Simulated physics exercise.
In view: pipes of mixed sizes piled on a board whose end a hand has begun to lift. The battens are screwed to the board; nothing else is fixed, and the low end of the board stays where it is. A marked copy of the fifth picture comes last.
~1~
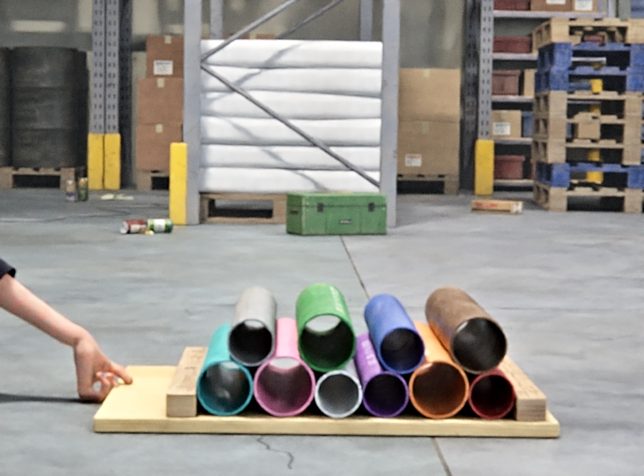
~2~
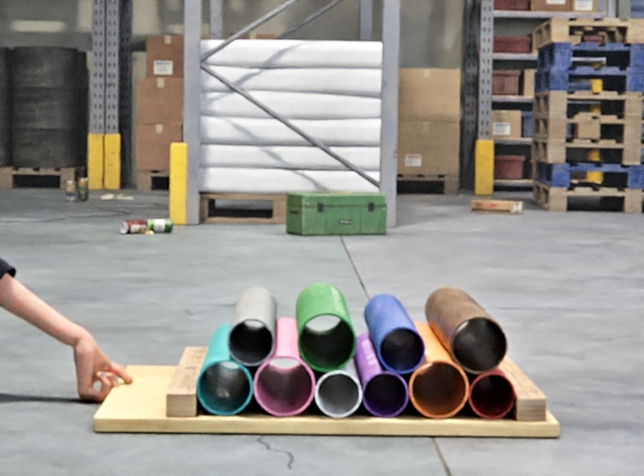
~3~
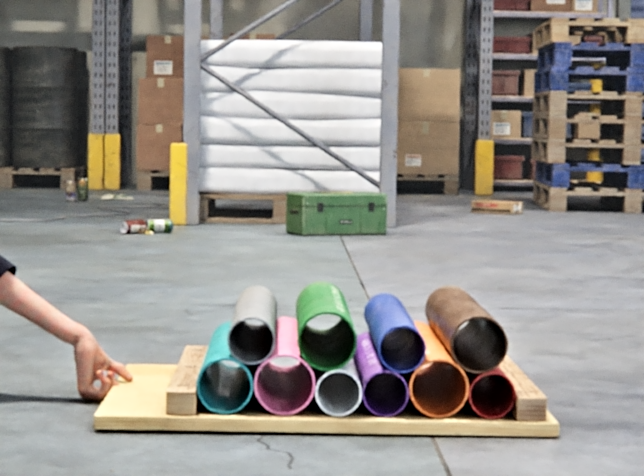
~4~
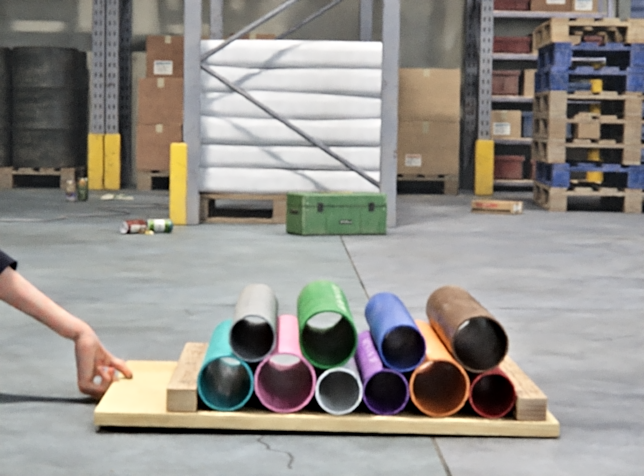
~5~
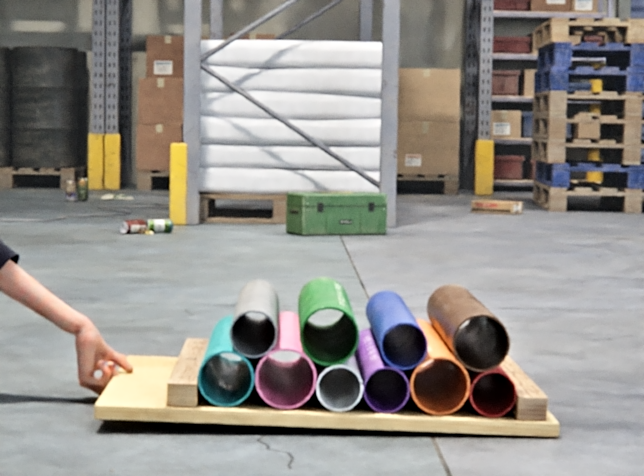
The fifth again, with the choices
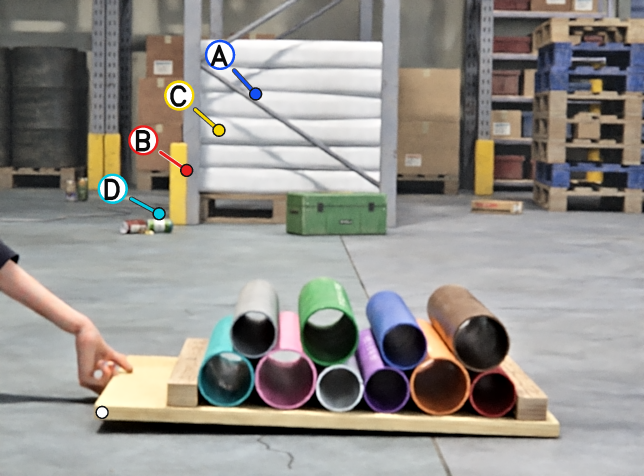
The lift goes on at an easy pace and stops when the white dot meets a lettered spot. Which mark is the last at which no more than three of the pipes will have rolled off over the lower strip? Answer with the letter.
The last mark within the limit is B.
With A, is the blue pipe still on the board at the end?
No.
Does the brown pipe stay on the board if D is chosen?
No, with D.
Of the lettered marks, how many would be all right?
Two of the four.
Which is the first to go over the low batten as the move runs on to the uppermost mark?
The brown one.
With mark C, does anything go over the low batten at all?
Yes.
On the marked copy, A at (256, 94); B at (187, 170); C at (219, 130); D at (159, 214); the white dot at (102, 412).
With B. Early on, board at 19°.
Further on, board at 34°.
At the end, board at 34°, three over the low batten (green, blue, brown).
As for the rest, A four over the low batten (green, blue, grey, brown); C four over the low batten (green, blue, grey, brown); D one over the low batten (brown).
